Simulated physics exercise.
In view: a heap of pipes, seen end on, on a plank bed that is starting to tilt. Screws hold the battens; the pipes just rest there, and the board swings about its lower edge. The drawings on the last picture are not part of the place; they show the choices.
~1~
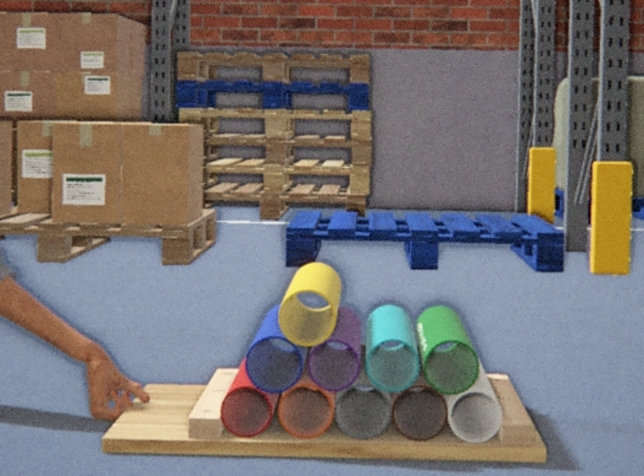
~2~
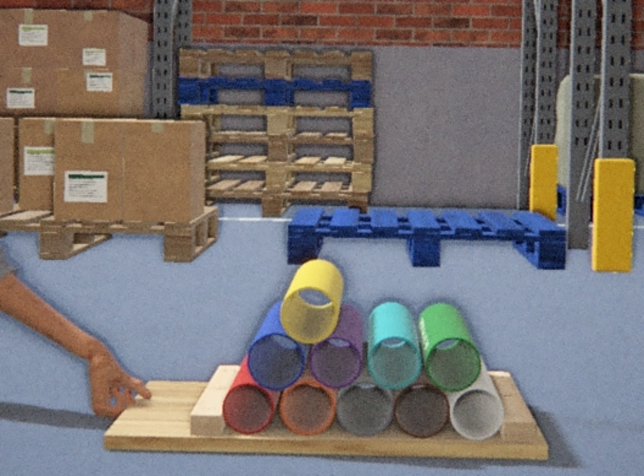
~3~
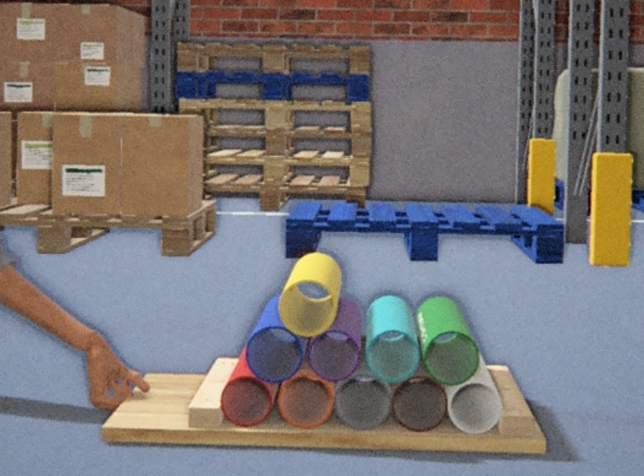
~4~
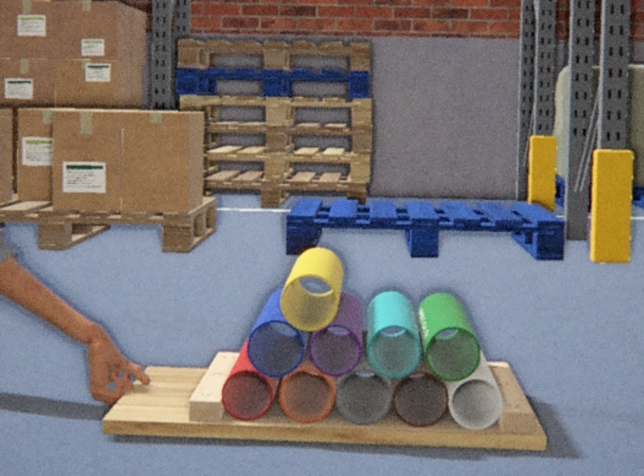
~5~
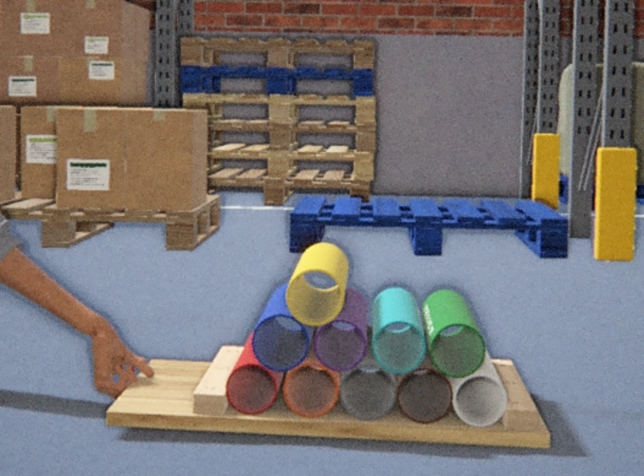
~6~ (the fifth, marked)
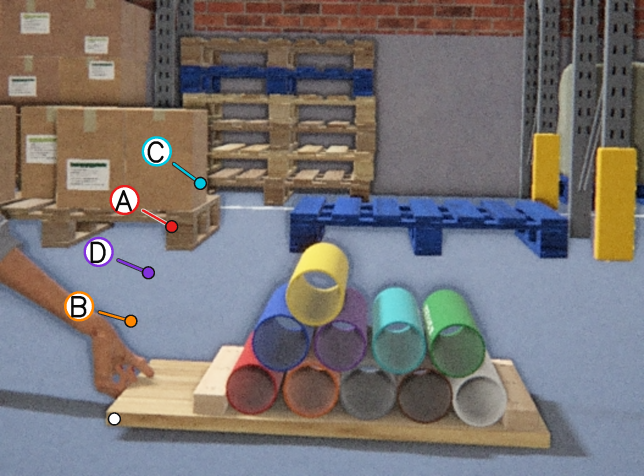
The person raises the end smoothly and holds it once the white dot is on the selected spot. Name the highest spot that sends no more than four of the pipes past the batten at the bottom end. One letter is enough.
The last mark within the limit is A.
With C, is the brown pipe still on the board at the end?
Yes.
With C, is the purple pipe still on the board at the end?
The purple pipe: No.
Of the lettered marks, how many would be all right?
Three of them.
On the copy, A at (172, 226); B at (131, 321); C at (200, 183); D at (148, 273); the white dot at (114, 419).
On A. First, board at 18°.
Then, board at 28°.
Finally, board at 28°, three over the low batten (turquoise, green, yellow).
By contrast, B none over the low batten; C five over the low batten; D none over the low batten.
